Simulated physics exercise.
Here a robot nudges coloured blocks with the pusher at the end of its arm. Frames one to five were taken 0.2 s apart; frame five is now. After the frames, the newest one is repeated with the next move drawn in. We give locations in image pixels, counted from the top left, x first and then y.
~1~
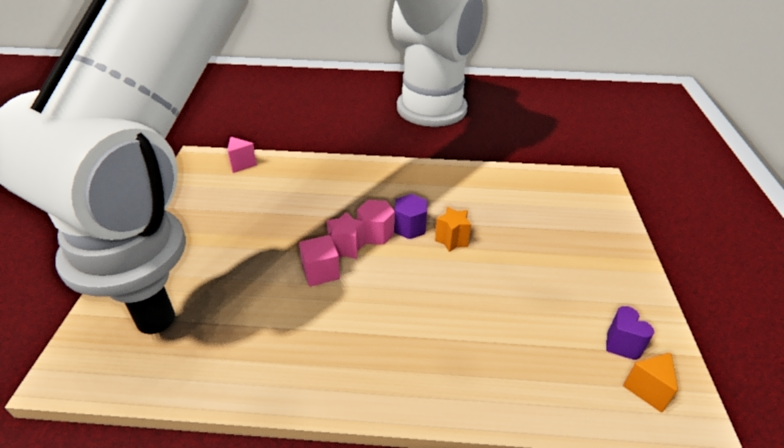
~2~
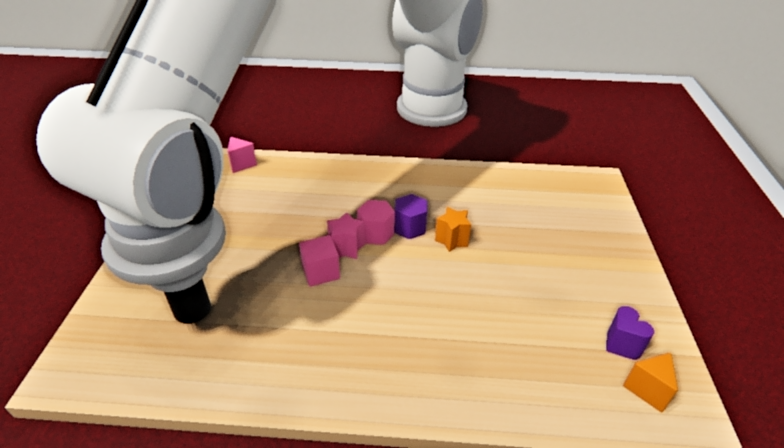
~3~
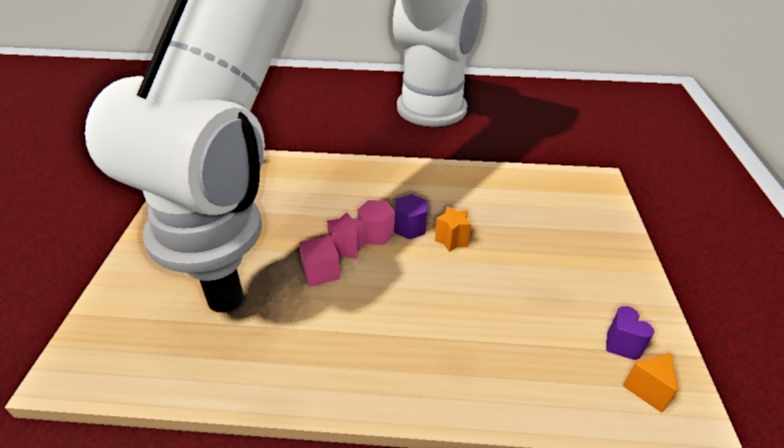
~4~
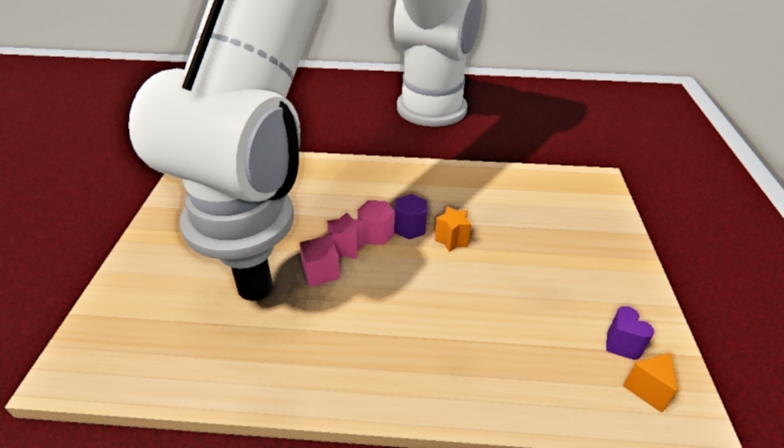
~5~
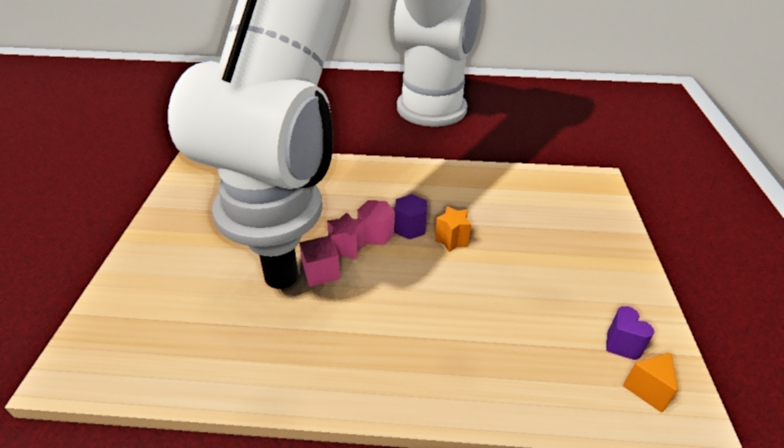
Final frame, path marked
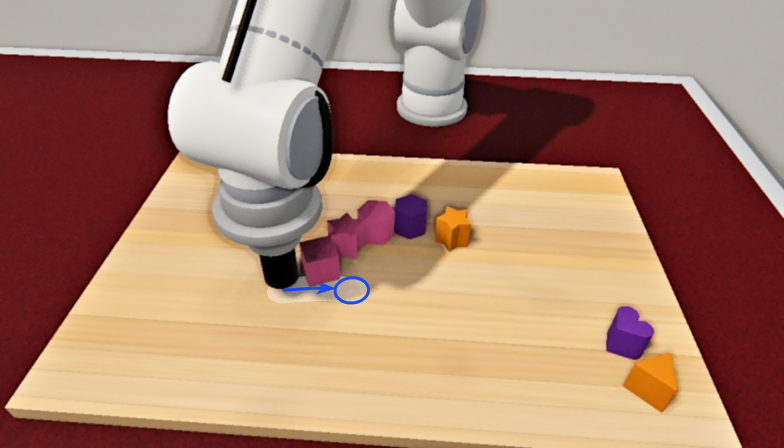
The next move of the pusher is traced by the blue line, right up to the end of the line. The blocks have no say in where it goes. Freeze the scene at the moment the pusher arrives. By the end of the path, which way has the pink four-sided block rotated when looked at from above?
It is turned anticlockwise.
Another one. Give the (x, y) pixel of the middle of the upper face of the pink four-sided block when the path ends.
Top centre: (340, 241).
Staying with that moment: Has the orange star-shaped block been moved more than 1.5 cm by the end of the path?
No - that is not the case.
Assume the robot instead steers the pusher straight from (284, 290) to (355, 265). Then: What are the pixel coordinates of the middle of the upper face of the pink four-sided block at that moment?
The pink four-sided block ends near (361, 218).
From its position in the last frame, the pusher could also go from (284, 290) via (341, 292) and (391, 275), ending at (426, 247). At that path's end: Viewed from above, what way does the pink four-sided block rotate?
From overhead, the rotation is counterclockwise.
The drawn path runs from (284, 290) by way of (318, 288) to (352, 290).
What follows on the original path. Halfway along, pusher at (317, 275); pink four-sided block at (332, 242), turned 50° anticlockwise; pink star-shaped block at (346, 222), turned 15° clockwise.
At the end, pusher at (351, 277); pink four-sided block at (340, 241), turned 65° anticlockwise; pink star-shaped block at (346, 220); pink hexagon at (378, 207); orange star-shaped block not moved.
